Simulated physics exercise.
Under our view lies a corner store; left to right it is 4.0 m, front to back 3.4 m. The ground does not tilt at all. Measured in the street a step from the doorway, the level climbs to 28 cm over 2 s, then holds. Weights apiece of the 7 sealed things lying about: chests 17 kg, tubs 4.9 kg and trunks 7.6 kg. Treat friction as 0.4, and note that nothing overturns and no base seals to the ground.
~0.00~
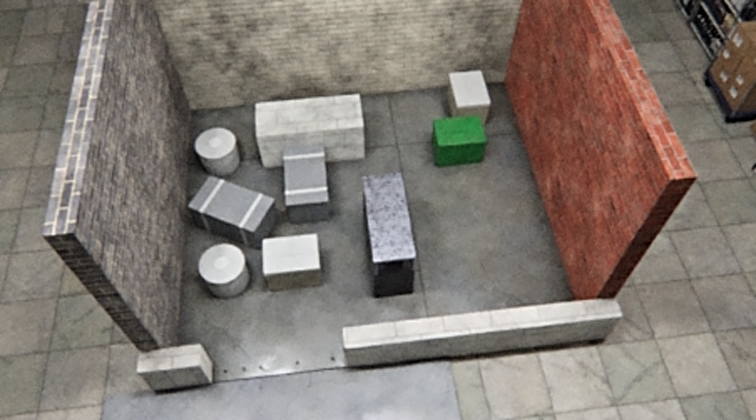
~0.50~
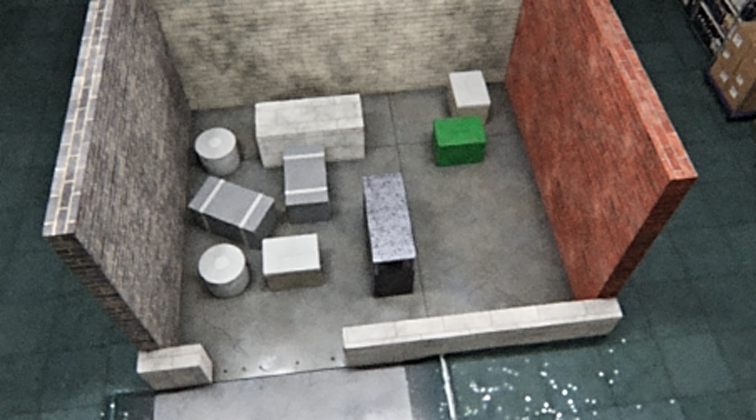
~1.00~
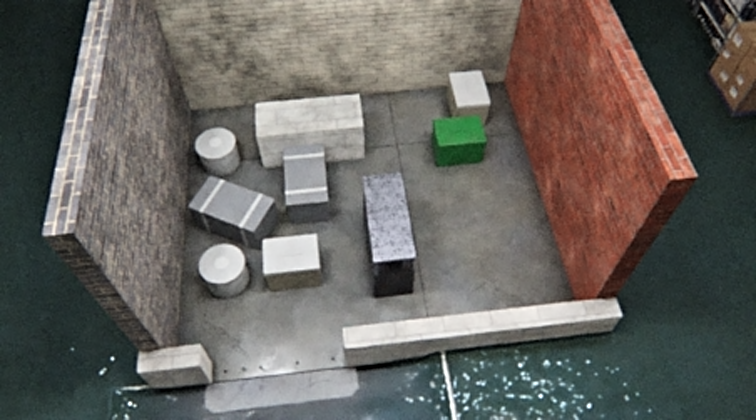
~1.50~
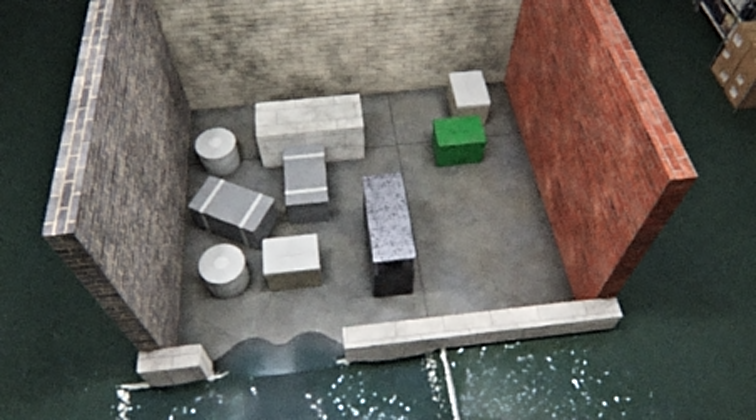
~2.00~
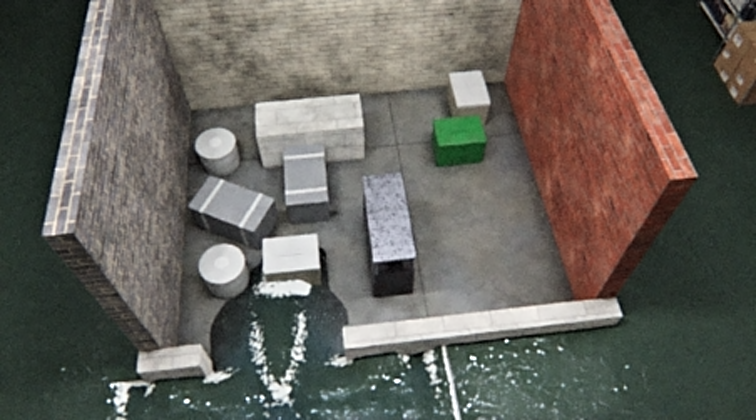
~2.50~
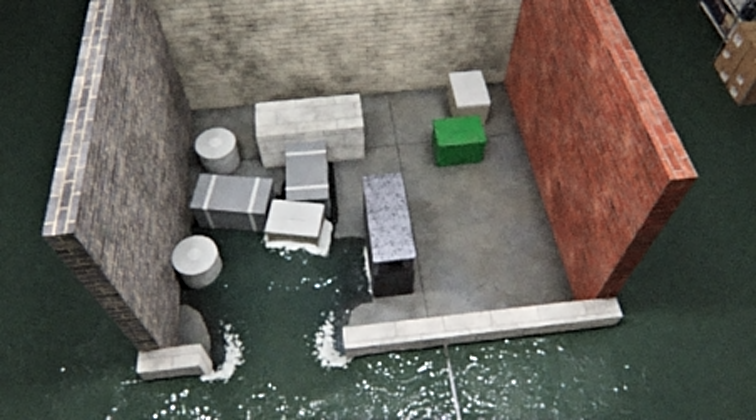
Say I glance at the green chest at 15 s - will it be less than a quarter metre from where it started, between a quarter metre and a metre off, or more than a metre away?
It gets pushed well away.
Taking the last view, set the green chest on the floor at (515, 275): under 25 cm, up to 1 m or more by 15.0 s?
I'd say it budges a bit.
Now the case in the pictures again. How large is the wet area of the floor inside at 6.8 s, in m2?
I'd put it close to 13 m2.
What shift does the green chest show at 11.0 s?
Displacement by then near 200 cm.
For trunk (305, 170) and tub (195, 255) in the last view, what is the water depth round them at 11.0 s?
Close to 20 and 26 centimetres.
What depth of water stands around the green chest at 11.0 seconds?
Somewhere close to 19 cm.
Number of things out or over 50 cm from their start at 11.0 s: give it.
7.
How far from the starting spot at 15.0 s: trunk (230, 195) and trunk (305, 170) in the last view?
100 cm and 150 cm respectively.
After 3.5 s the green chest is near (459, 130), 0.0 m from its start, aground; 4 afloat.
After 6.8 s the green chest is near (507, 164), 0.7 m from its start, aground; 6 afloat.
After 11.0 s the green chest is near (433, 285), 2.1 m from its start, afloat; 7 afloat.
After 15.0 s the green chest is near (434, 282), 2.1 m from its start, afloat; 7 afloat.
